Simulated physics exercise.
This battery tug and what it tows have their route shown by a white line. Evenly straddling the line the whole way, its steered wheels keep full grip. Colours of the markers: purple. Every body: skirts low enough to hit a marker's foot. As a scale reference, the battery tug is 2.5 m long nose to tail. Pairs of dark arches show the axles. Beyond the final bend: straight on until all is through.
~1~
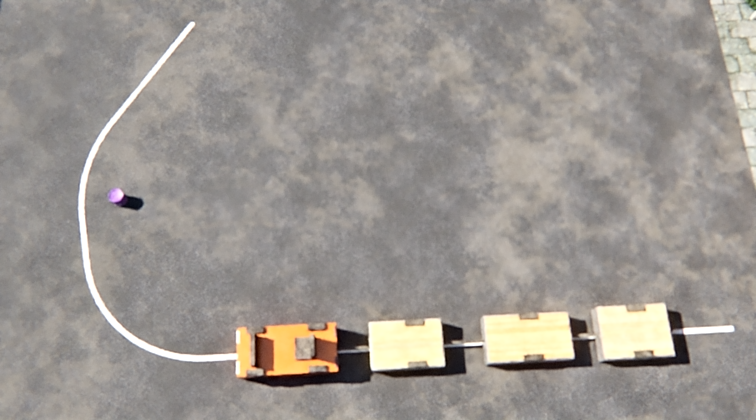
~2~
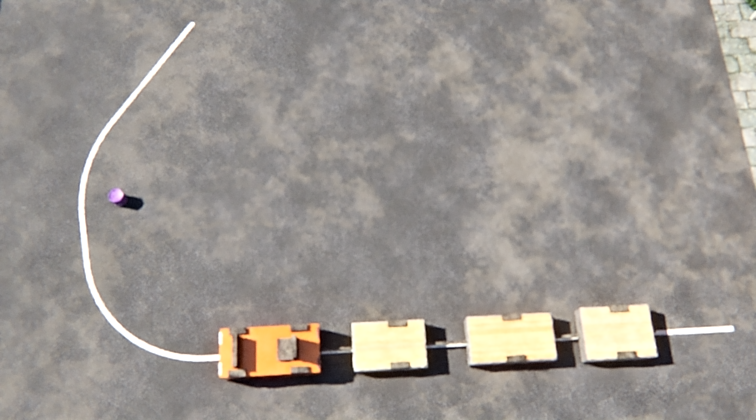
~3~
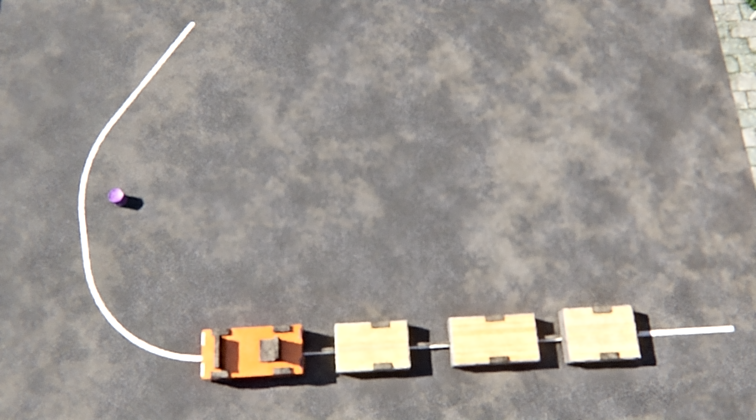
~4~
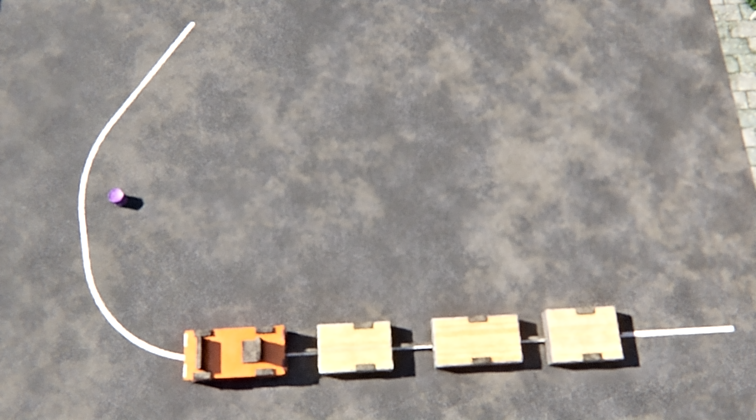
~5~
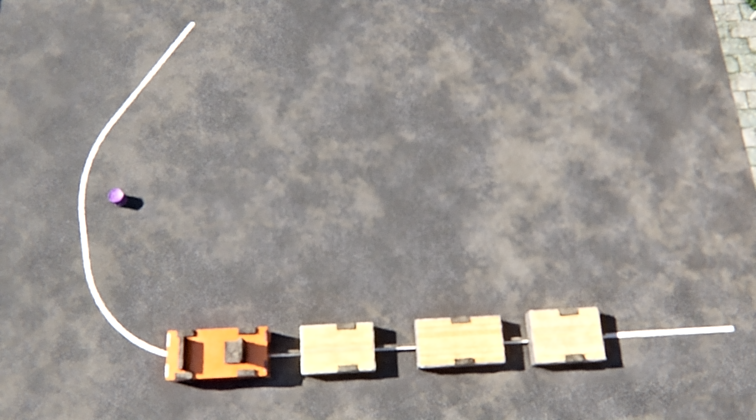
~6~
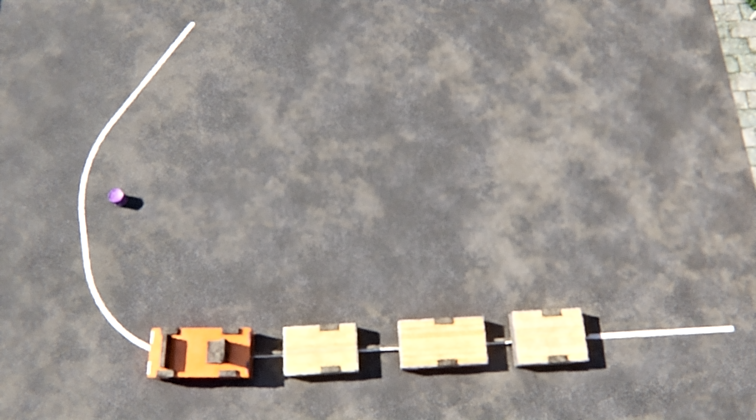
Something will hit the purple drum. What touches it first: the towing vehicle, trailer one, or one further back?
First touch: The leading trailer.
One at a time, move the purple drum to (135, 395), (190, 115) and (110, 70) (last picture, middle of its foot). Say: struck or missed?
Results in order - no collision, no collision, no collision.
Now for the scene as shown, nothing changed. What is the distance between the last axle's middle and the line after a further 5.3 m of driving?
Looks like around 5 cm away from it.
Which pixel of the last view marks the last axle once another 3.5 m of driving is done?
The axle is about at (428, 343).
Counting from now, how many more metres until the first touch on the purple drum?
Contact happens once about 8.0 m more has been driven.
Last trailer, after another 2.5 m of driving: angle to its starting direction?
Angle of last trailer relative to start: About 0°.
With 8.4 m more driven, the last axle is at (268, 346) of the last picture, 15 cm off the line; the first trailer has hit purple.
With 15.1 m more driven, the last axle is at (124, 219) of the last picture, 130 cm off the line.
With 22.7 m more driven, the last axle is out of the picture, 20 cm off the line; 1 of 1 struck in all.
